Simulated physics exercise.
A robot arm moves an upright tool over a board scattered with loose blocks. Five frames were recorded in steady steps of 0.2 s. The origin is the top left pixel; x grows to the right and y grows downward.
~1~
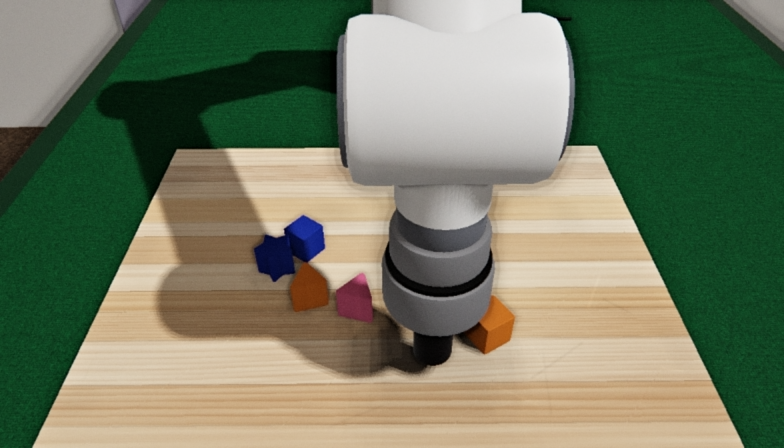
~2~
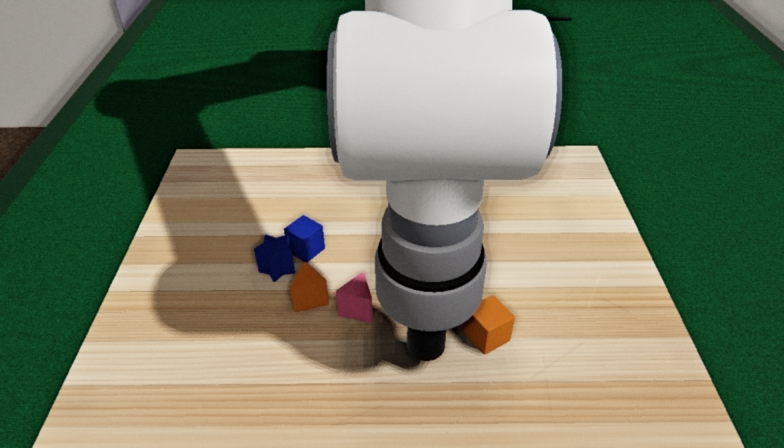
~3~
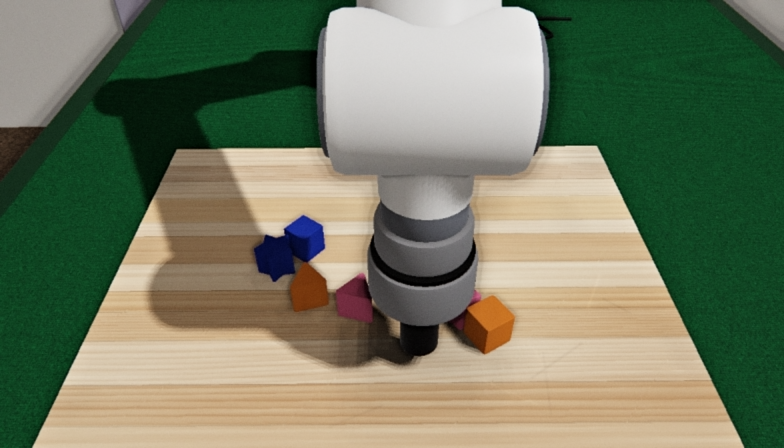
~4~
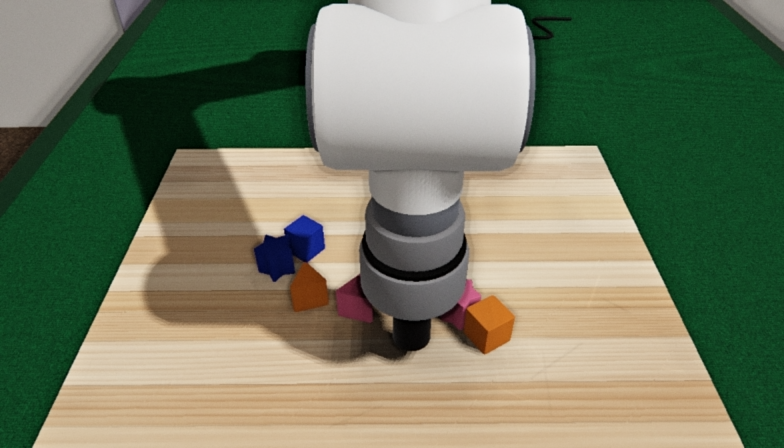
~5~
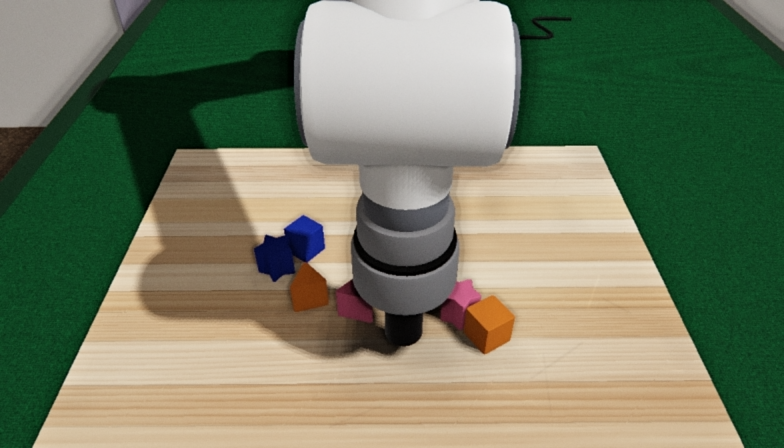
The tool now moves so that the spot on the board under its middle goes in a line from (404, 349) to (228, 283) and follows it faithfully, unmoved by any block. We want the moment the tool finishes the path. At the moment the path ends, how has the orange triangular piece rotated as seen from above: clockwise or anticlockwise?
From overhead, the rotation is clockwise.
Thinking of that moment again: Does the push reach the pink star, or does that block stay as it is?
The result: It stays put.
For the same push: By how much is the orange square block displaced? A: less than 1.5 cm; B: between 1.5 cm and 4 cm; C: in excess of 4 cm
Answer: A.
One third of the way, tool (338, 307); pink triangular piece (353, 281).
Two thirds of the way, tool (278, 286); blue star (273, 243); orange triangular piece (285, 258), turned 35° clockwise; pink triangular piece (352, 281).
At the end, tool (223, 265); blue star (273, 241); orange triangular piece (285, 257), turned 40° clockwise; pink triangular piece (352, 281); pink star still; orange square block still.
